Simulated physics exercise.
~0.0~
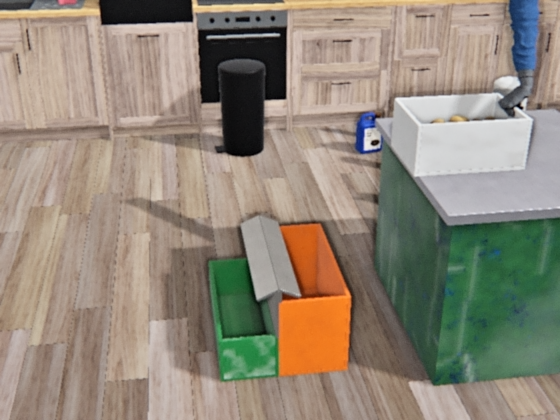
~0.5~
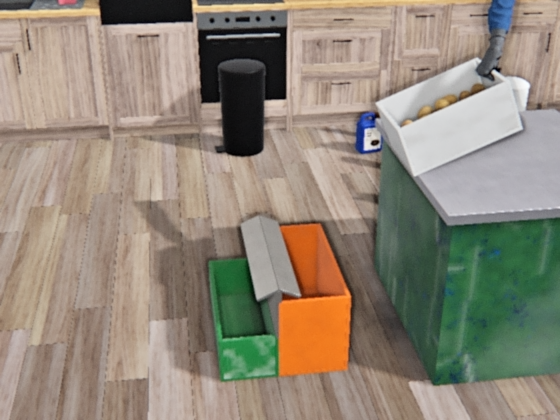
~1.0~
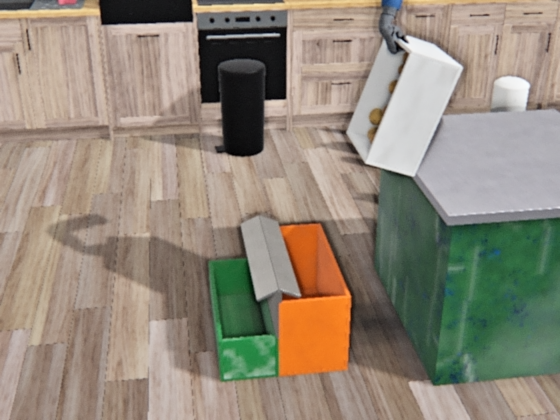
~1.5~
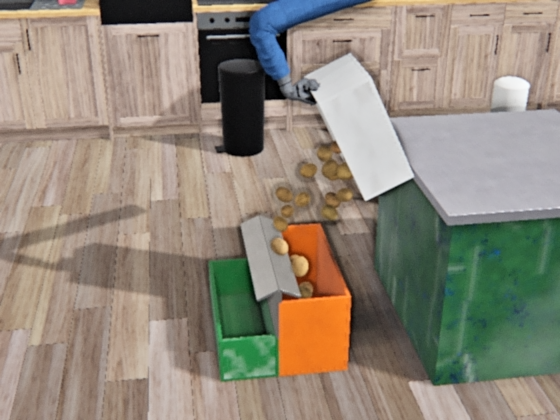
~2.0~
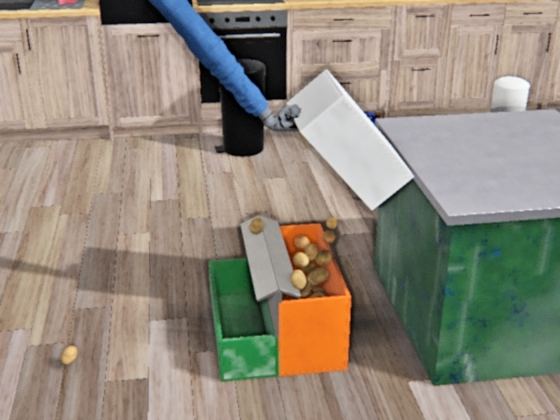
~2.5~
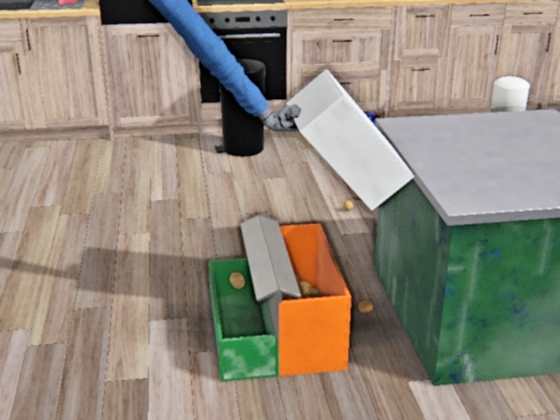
White crate tipped by a blue robotic arm, pouring potatoes mostly into an orange tote, with a few landing elsewhere.
